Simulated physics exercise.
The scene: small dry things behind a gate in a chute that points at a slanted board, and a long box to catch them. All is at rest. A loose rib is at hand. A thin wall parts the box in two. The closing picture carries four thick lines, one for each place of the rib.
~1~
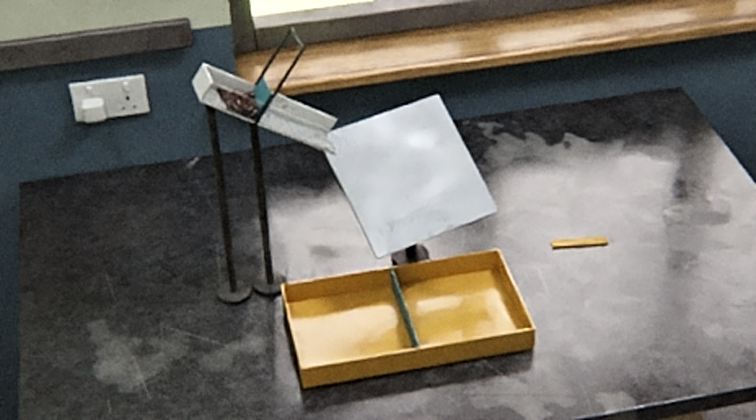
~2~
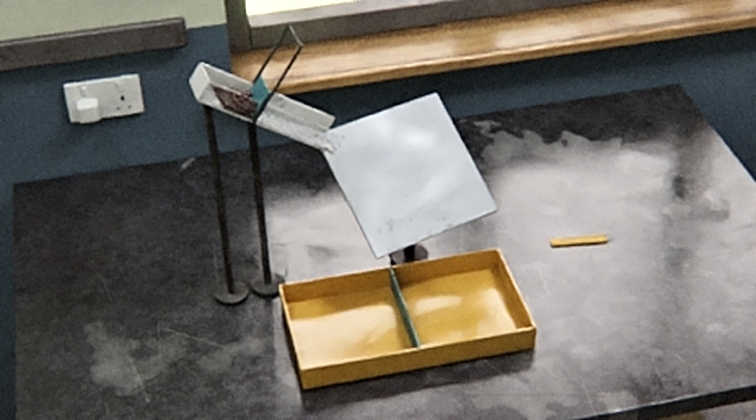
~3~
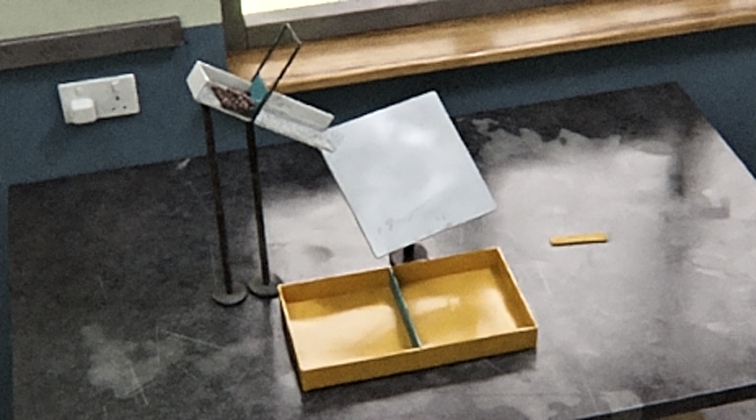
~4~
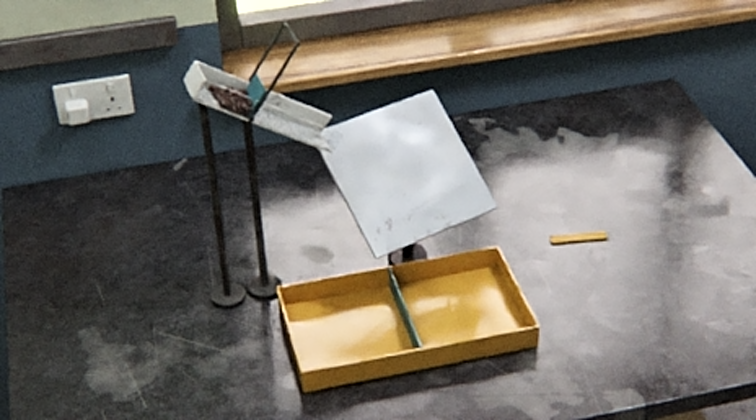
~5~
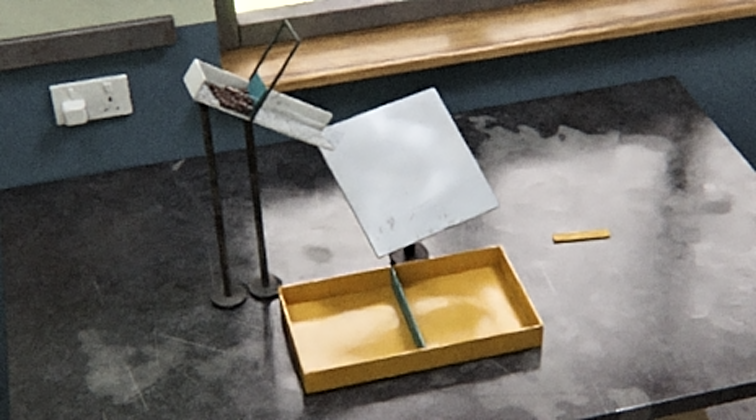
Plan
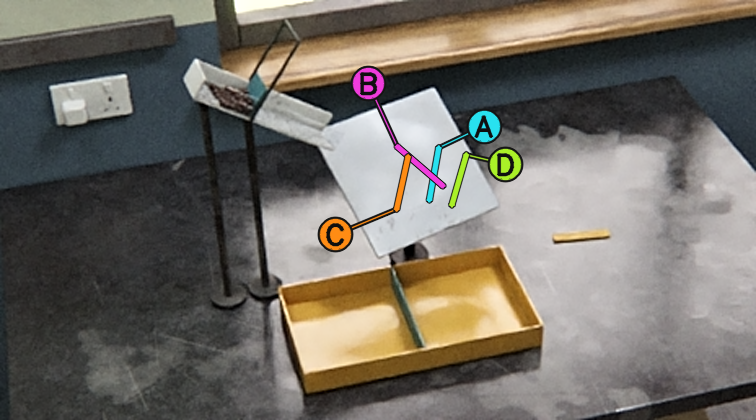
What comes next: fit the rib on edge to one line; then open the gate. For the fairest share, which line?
It is C.
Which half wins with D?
The right half.
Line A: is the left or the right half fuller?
Right.
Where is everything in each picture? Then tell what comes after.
In the first frame, load behind the gate (242, 101), chocolate balls; lip of the chute (331, 145), sloping fairly steeply.
In the second frame, middle of the board (408, 173), tilted fairly steeply; middle of its low edge (439, 233); of its high edge (377, 114).
In the third frame, front corners of the box (302, 370) and (537, 327); front end of its middle wall (421, 348); gate still shut (261, 87).
In the fourth frame, middle of the load (235, 99); lip (326, 143).
In the fifth frame, middle of the load (236, 98); lip (327, 142).
On the marked copy, line A from (438, 147) to (429, 200); line B from (397, 146) to (442, 185); line C from (408, 156) to (396, 209); line D from (466, 154) to (451, 204).
With A, of what is caught, not one piece in the left half, every piece in the right.
With B, of what is caught, not one piece in the left half, every piece in the right.
With C, of what is caught, roughly two thirds in the left half, roughly a third in the right.
With D, of what is caught, just a few in the left half, almost all in the right.
